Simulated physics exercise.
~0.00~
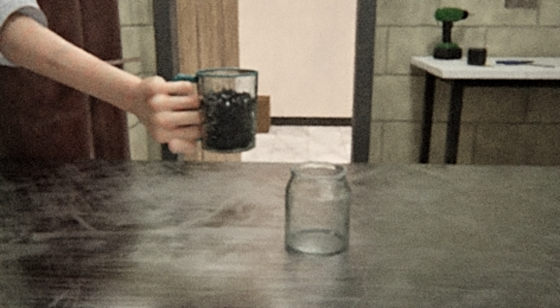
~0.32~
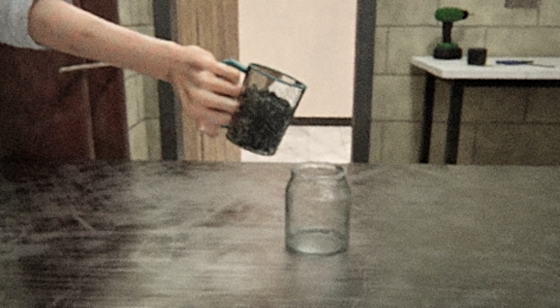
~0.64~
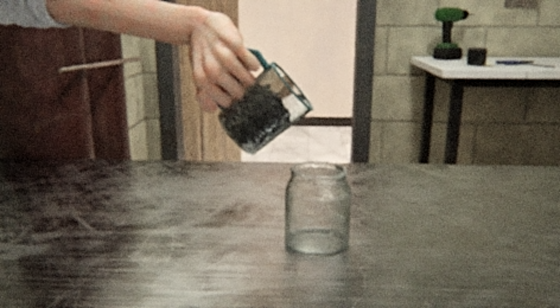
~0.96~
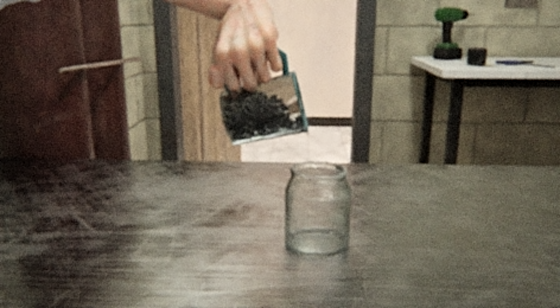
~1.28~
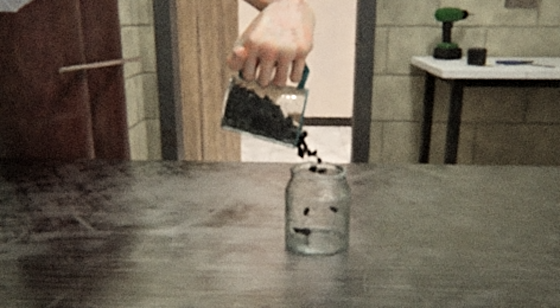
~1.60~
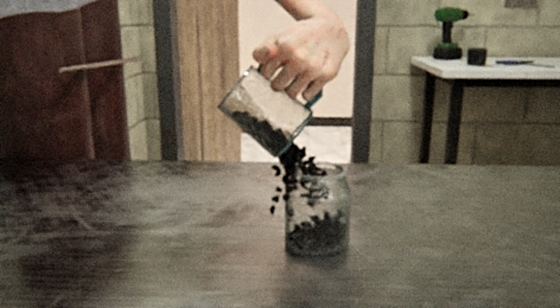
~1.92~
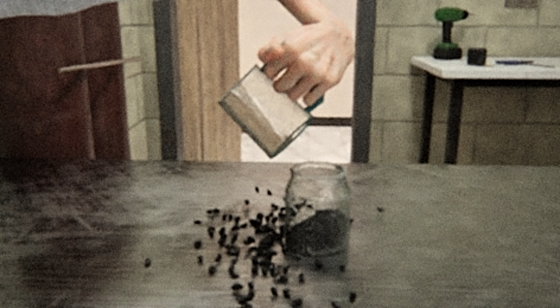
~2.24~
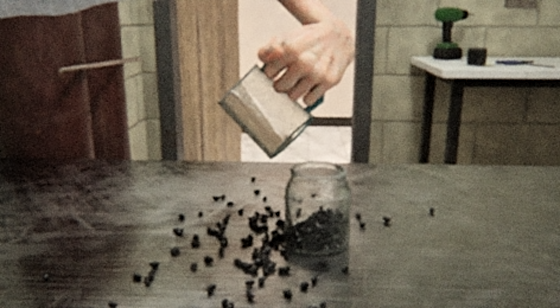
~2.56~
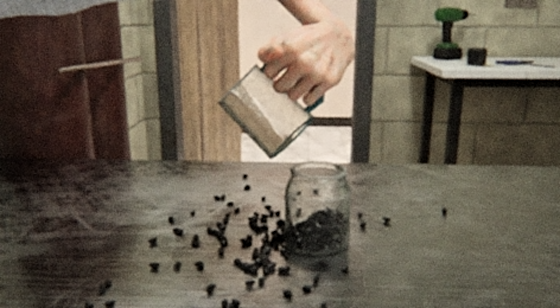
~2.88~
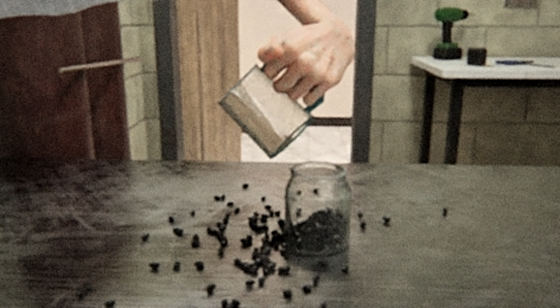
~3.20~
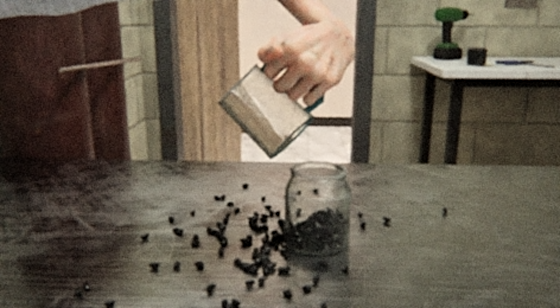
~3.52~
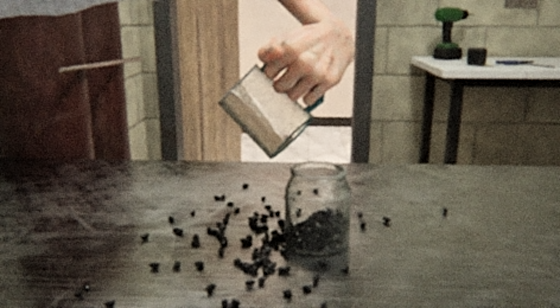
A hand tips black beans from a clear cup into a jar, spilling some around it.
